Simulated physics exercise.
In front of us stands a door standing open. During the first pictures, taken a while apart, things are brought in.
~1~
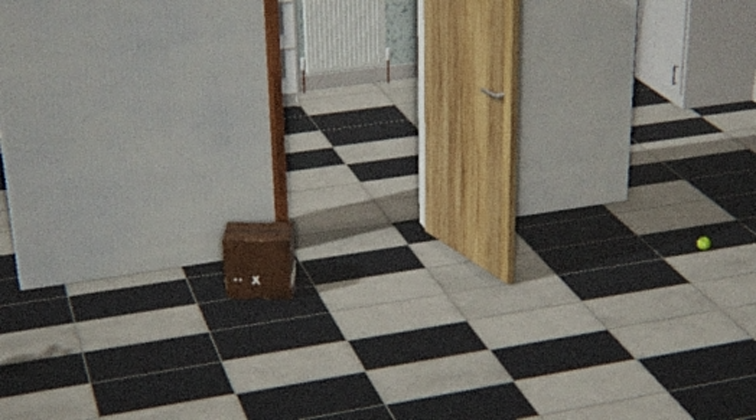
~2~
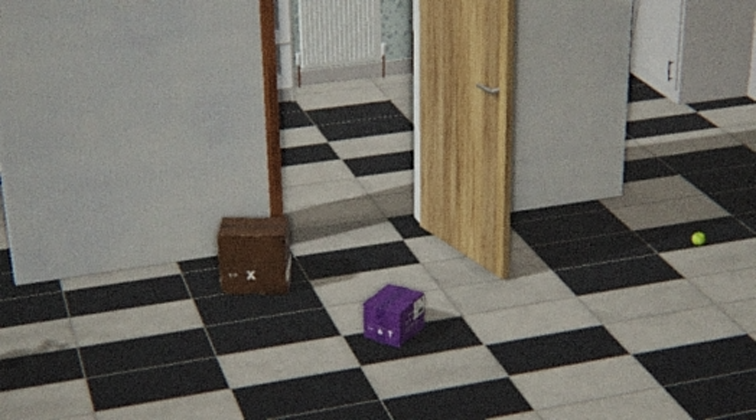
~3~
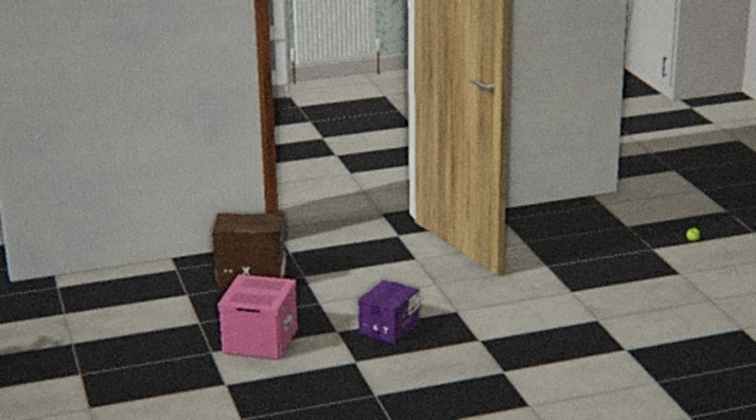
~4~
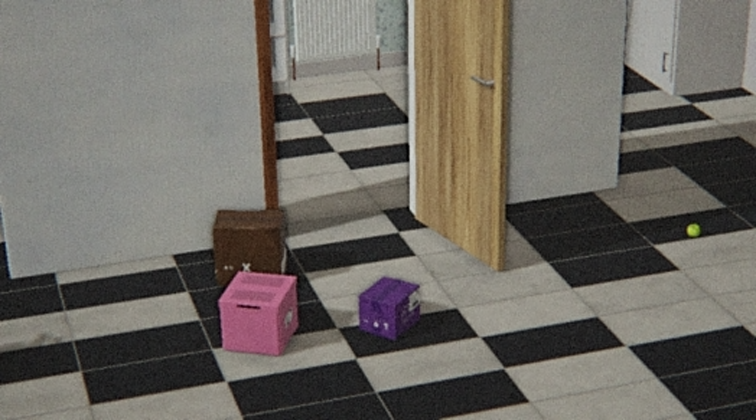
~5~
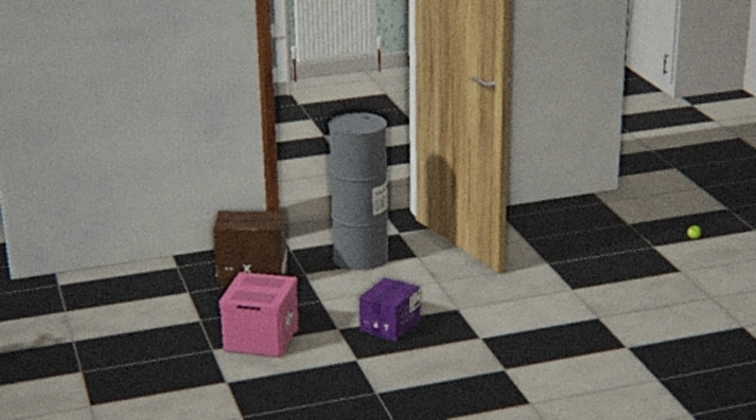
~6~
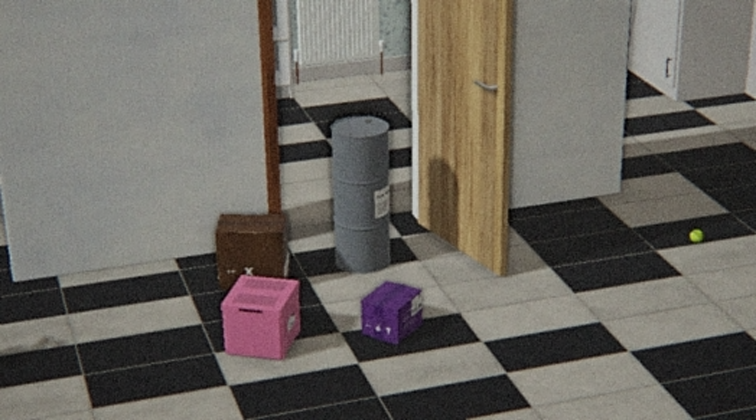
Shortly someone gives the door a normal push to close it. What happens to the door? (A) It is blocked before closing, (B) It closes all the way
It is blocked before closing.
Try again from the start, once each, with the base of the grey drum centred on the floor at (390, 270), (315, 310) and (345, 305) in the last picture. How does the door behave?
Case 1: Door stays partly open. Case 2: Door ends up flush. Case 3: Door ends up flush.
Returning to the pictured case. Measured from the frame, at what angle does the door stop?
Roughly 55 degrees open.
Then, 0.50 s after the last picture, door 95° open.
Then, 0.80 s after the last picture, door 80° open.
Then, 1.00 s after the last picture, door 69° open.
Then, 1.20 s after the last picture, door 57° open.
At rest, door 53° open; all 4 in place. Seen from the same camera at the end, grey drum near (358, 195).
